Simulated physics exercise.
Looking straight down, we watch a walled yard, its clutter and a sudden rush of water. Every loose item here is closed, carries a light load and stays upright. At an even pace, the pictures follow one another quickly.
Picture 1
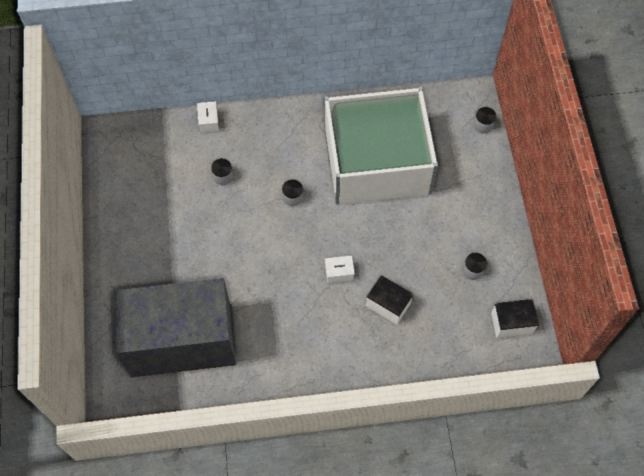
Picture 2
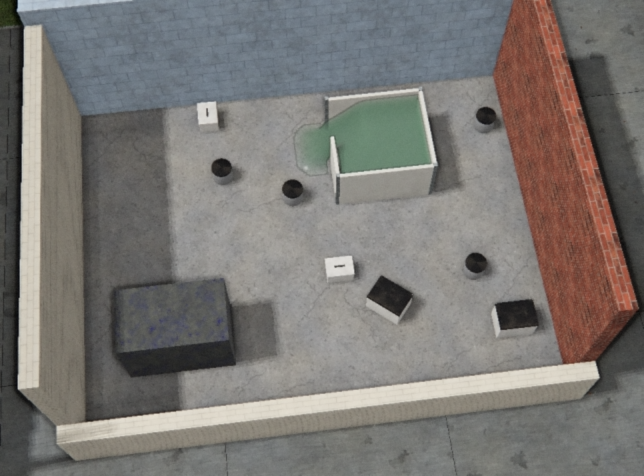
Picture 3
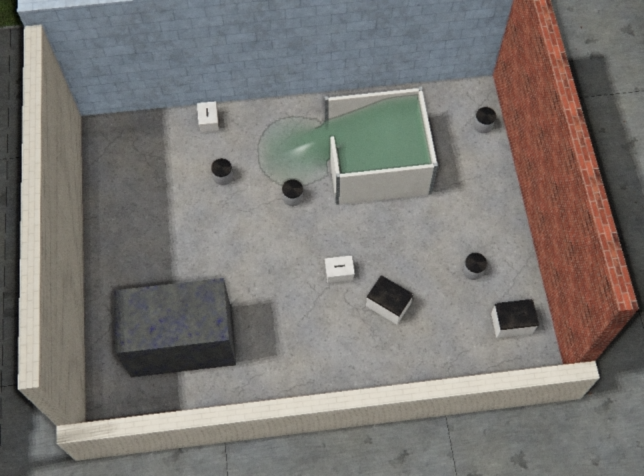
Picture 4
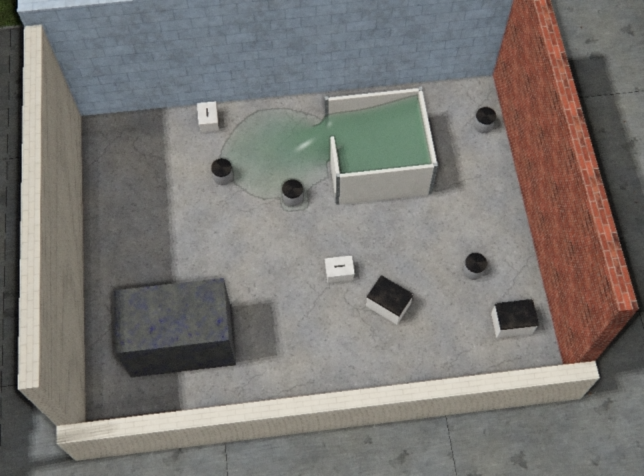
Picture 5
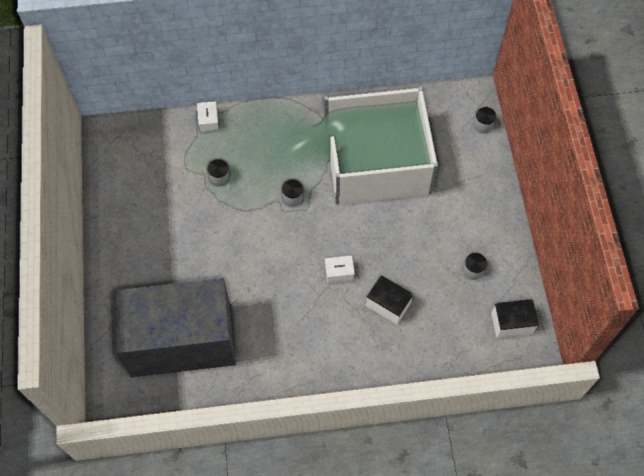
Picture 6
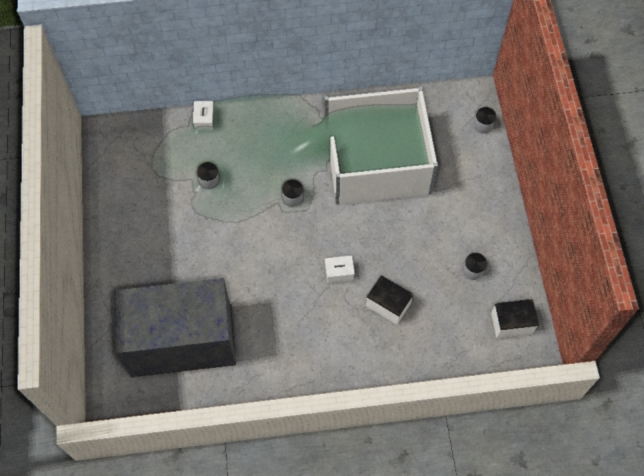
In a walled yard, green water pours left from an open-sided tank, nudging a dark-topped container.
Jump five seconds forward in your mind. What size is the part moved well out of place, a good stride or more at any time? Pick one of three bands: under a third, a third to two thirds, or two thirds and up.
Under a third.
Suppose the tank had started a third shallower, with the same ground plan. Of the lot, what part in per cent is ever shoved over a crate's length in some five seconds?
Share moved that far: Approx. 20 %.
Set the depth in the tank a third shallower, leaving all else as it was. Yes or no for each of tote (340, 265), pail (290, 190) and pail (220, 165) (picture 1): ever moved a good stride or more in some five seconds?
In sequence: Fell short, fell short and went the distance.
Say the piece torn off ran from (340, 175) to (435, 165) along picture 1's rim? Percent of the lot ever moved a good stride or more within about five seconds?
I make it 50 per cent.
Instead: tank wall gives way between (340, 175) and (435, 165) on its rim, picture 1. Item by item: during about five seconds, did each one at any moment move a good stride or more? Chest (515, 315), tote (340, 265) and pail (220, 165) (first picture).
Listed in turn, ends up that far off, ends up that far off, never travels that far.
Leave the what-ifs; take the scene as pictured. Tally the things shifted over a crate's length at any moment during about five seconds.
Count: 2.
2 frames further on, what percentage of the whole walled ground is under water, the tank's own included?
25 per cent, roughly.
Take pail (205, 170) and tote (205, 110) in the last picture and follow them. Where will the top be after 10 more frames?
Near pixel (94, 224) and pixel (100, 108).
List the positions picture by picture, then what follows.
The first picture shows a pail at (221, 167), on the bottom; a tote at (207, 113) rests on the ground; 0 of 8 have shifted.
The second picture shows a pail at (221, 167) rests on the ground; a tote at (207, 113) rests on the ground; 0 of 8 have shifted.
The third picture shows a pail at (221, 167) rests on the ground; a tote at (207, 113) rests on the ground; 0 of 8 have shifted.
The fourth picture shows a pail at (221, 167), on the bottom; a tote at (207, 113), on the bottom; 0 of 8 have shifted.
The fifth picture shows a pail at (218, 168) rests on the ground, close to its start; a tote at (207, 113), on the bottom; 1 of 8 have shifted.
The sixth picture shows a pail at (207, 171), on the bottom, close to its start; a tote at (203, 112) rests on the ground, close to its start; 2 of 8 have shifted.
A moment on, 2 of 8 are well off their spots; 0 afloat.
Next, 2 of 8 are well off their spots; 2 afloat.
Later, 2 of 8 are well off their spots; 2 afloat.
In the end, 2 of 8 are well off their spots, and 2 have been at some point; 1 afloat.
